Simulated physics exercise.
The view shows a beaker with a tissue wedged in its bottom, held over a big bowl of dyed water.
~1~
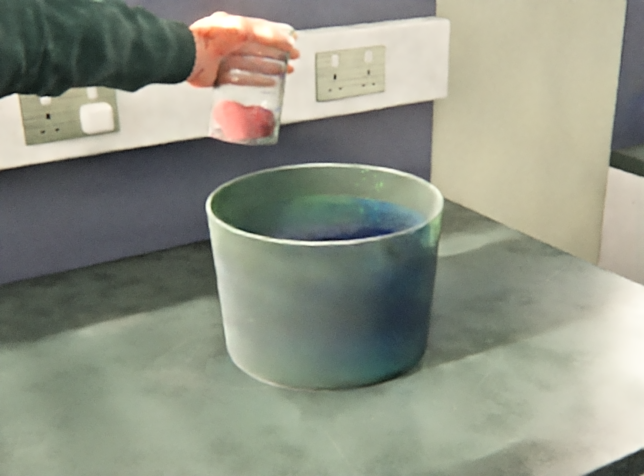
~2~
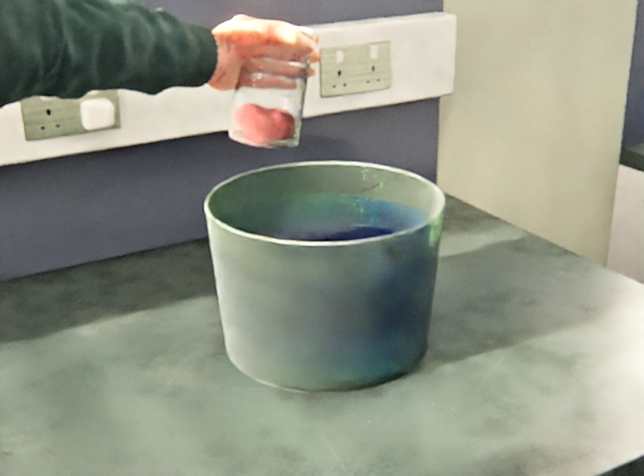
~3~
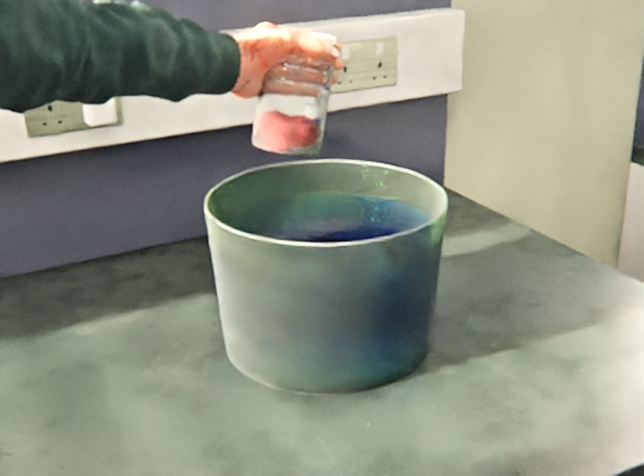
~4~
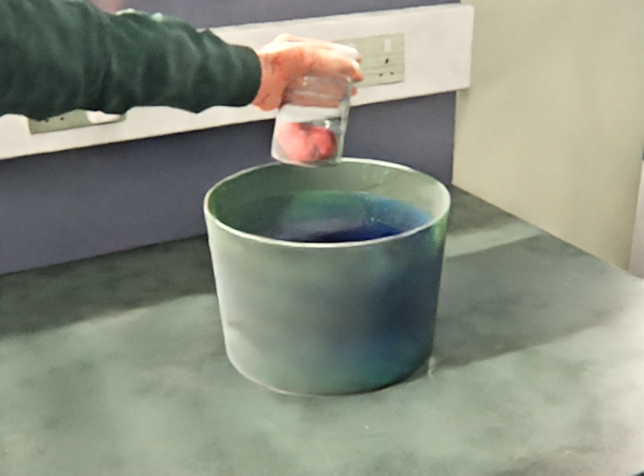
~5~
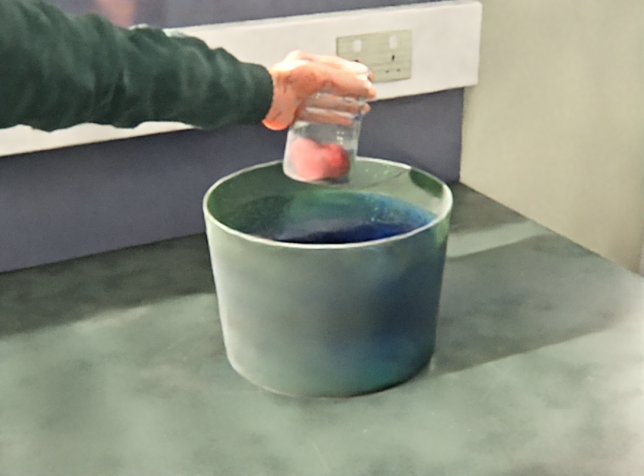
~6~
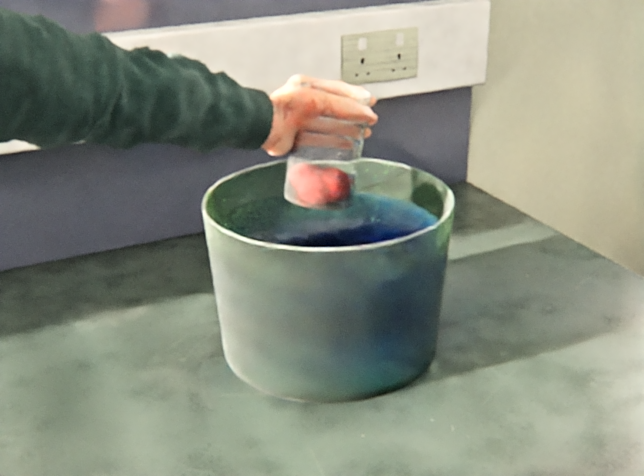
The clip shows a hand in a dark green sleeve holding a clear beaker, mouth up with a reddish tissue in its bottom, moving it rightward and lowering it to just over blue dyed water in a big bowl.
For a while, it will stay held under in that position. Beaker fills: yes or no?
Yes.
Next, the beaker enters the dyed water.
After that, dyed water pours in as the air escapes.
Finally, the beaker is under, flooded, and the tissue is wet.
